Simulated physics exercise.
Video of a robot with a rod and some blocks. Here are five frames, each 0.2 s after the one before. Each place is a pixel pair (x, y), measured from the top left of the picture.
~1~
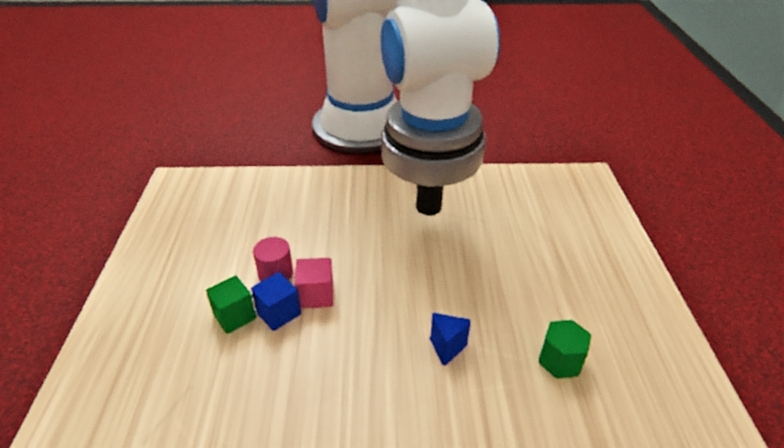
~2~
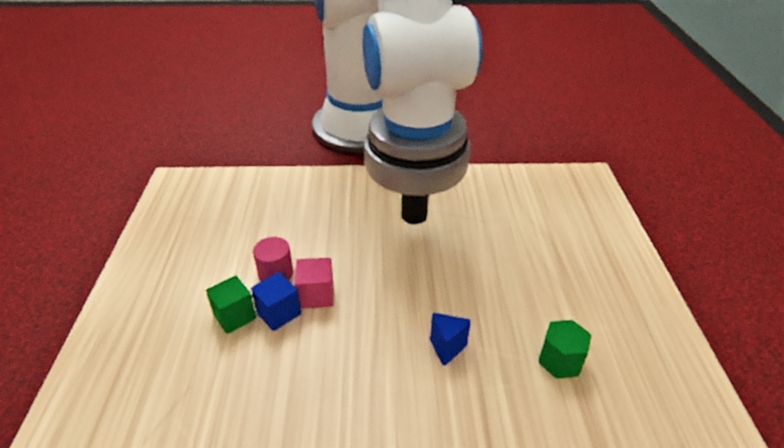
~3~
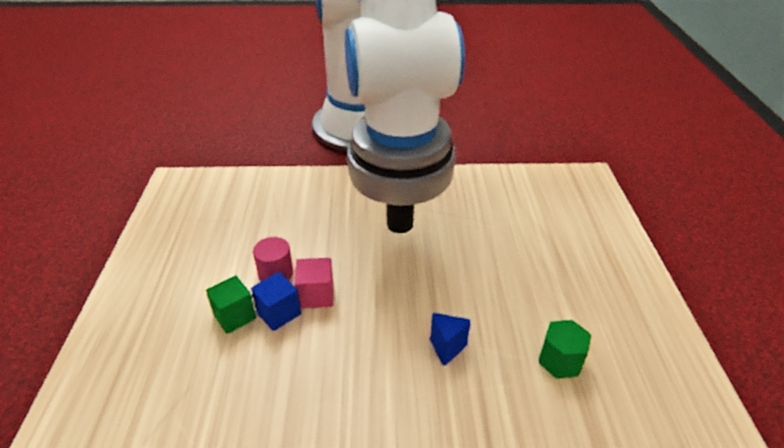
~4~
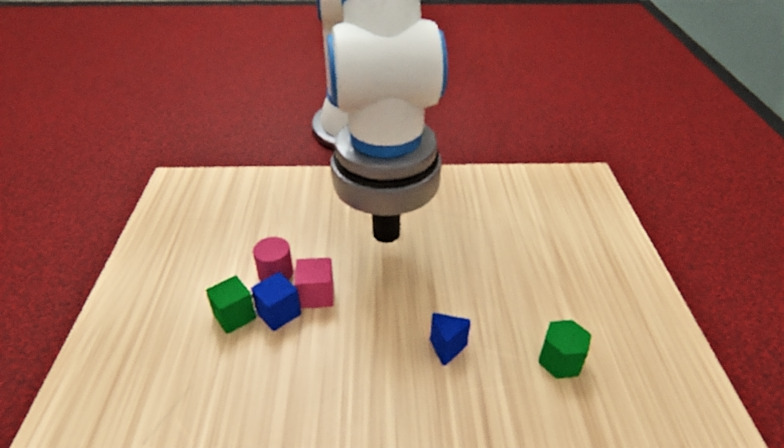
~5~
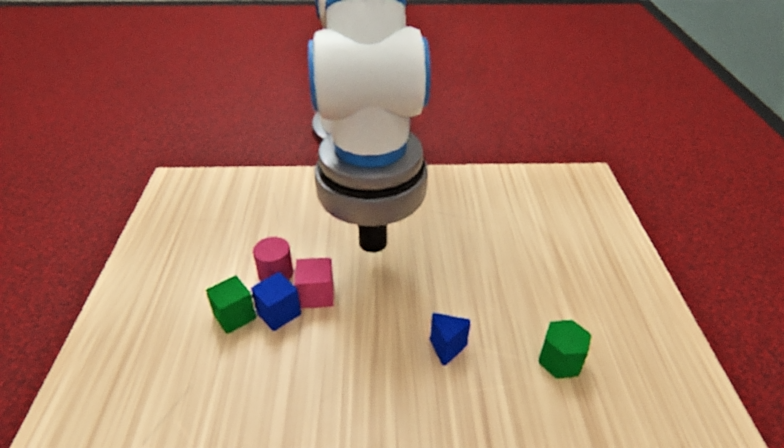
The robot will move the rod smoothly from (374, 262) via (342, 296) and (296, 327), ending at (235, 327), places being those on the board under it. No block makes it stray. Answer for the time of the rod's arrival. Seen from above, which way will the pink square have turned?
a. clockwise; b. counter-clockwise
That would be b.
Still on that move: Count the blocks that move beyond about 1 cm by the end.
Put simply, three or more blocks are moved more than 1 cm.
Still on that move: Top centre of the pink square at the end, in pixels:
At (191, 314).
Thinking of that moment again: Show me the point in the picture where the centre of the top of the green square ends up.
It should be at (159, 295) by then.
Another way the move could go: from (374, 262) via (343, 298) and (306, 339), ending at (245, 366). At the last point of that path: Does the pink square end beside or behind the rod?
Yes, it checks out.
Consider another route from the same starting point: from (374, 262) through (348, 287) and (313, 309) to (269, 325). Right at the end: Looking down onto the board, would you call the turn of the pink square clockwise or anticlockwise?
Spins counterclockwise.
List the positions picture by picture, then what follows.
Tip of the rod at (429, 208), middles of tops, green square at (228, 291), pink round block at (271, 248), blue square at (274, 288), pink square at (313, 270), in the first picture.
Rod at (414, 216), nothing pushed, in the second picture.
Rod at (400, 225), nothing pushed, in the third picture.
Rod at (386, 234), nothing pushed, in the fourth picture.
Rod at (373, 244), green square at (228, 291), pink round block at (271, 248), blue square at (274, 288), pink square at (313, 270), in the fifth picture.
What follows on the original path. One third of the way, rod at (340, 279); green square at (225, 292); blue square at (267, 292); pink square at (306, 276).
Two thirds of the way, rod at (292, 309); green square at (192, 297), turned 75° clockwise; blue square at (215, 320), turned 35° clockwise; pink square at (255, 307).
At the end, rod at (230, 309); green square at (159, 295), turned 135° clockwise; pink round block unmoved; blue square at (157, 340); pink square at (191, 314), turned 30° anticlockwise.
